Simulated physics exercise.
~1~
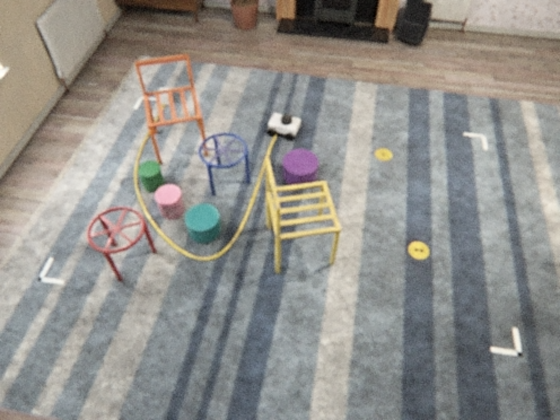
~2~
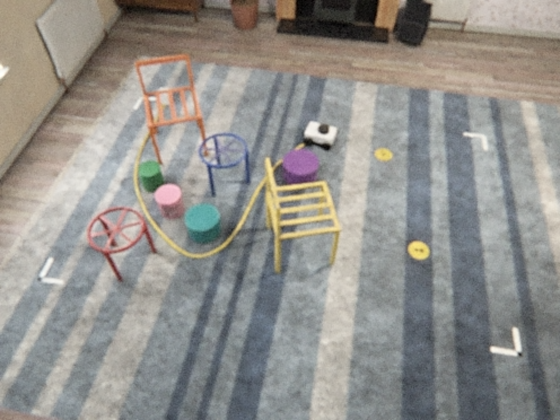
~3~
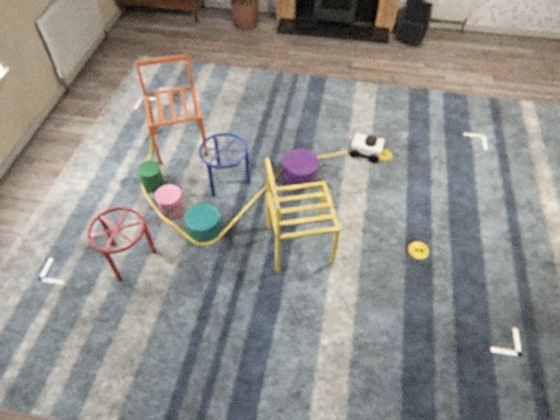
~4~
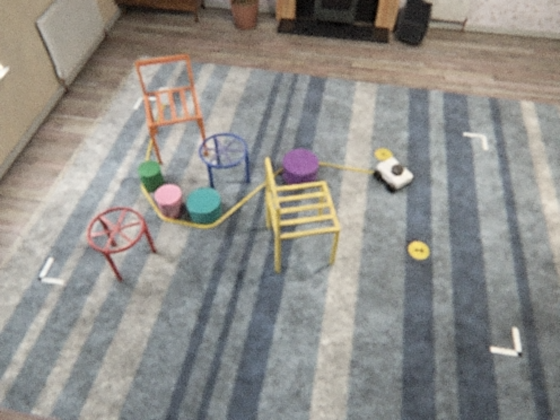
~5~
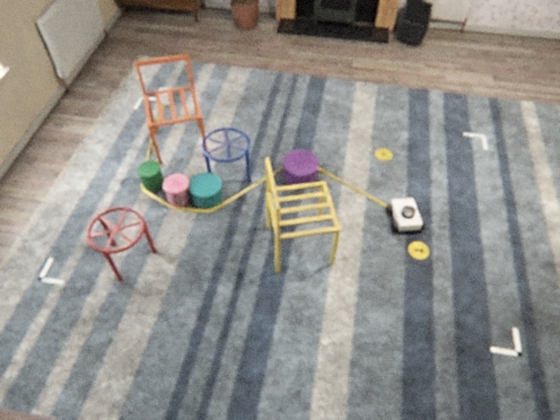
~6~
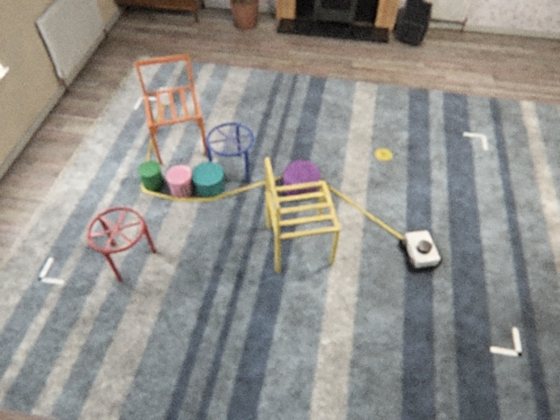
White cart trailing a yellow lead across a striped rug, curving right then down, as the tightening line drags buckets and stool.
